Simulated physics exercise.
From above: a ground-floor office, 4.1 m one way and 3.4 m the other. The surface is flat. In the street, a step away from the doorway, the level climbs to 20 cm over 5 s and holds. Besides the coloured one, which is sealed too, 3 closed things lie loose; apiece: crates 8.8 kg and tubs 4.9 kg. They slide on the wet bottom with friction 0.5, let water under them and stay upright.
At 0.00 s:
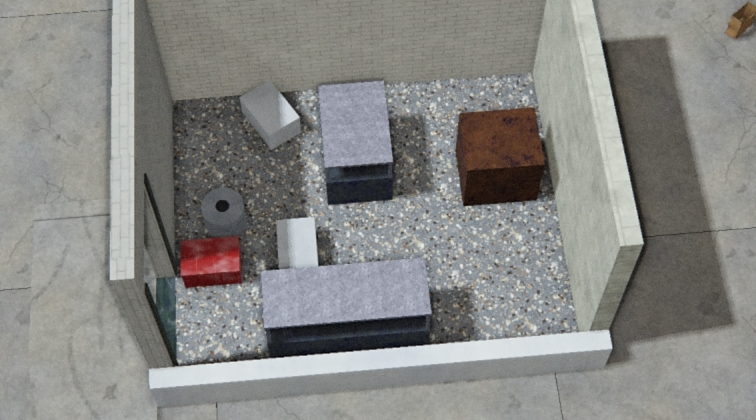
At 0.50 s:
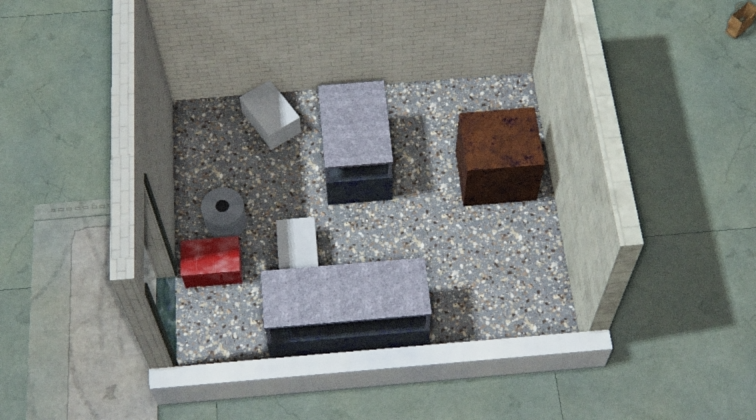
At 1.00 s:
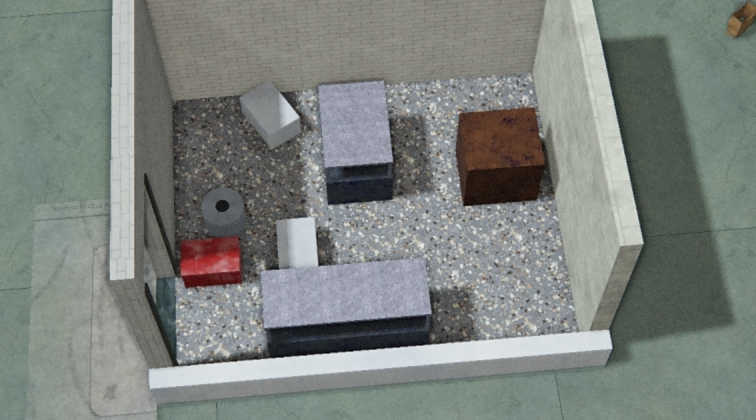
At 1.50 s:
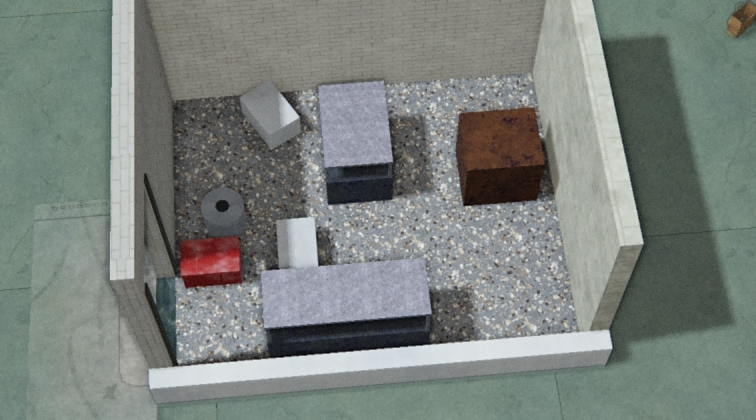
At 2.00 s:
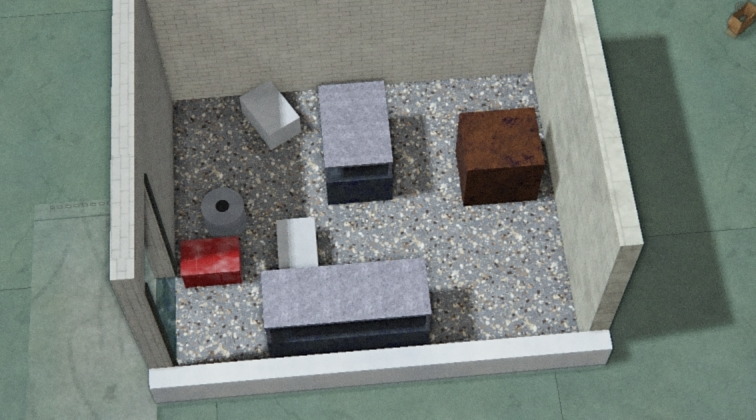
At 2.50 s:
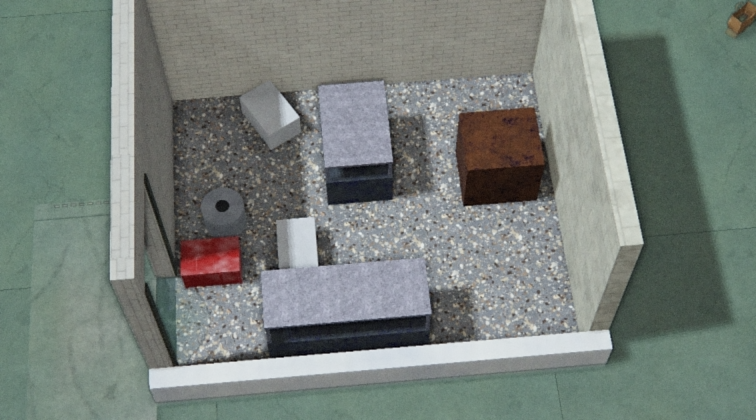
A roofless walled room with a speckled floor, gray counters, a rusty brown block and a small red box stayed still, while the pale ground outside turned green, leaving a grayish patch at the left.
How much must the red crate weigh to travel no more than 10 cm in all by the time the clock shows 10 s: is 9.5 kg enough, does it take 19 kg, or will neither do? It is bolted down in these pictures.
Verdict: Neither weight holds it.
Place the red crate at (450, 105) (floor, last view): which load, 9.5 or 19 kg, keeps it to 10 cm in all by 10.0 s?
Only the larger holds.
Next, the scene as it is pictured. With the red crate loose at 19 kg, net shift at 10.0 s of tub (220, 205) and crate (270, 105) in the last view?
In turn: 40 cm, 50 cm.
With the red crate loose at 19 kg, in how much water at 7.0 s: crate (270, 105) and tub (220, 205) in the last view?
Roughly 2 and 2 cm.
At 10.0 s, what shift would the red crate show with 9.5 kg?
Roughly 60 cm.
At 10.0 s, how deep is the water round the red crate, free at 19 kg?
Roughly 6 cm.
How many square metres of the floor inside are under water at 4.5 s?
About 2.5 m2.
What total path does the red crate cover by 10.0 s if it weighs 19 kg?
About 50 cm.
After 3.5 s the red crate would be 0 cm from its start with 9.5 kg and 0 cm from its start with 19 kg; 2 cm of water round it then.
After 4.5 s the red crate would be 15 cm from its start with 9.5 kg and 0 cm from its start with 19 kg; 4 cm of water round it then.
After 7.0 s the red crate would be 45 cm from its start with 9.5 kg and 39 cm from its start with 19 kg; 5 cm of water round it then.
After 10.0 s the red crate would be 60 cm from its start with 9.5 kg and 51 cm from its start with 19 kg; 6 cm of water round it then.
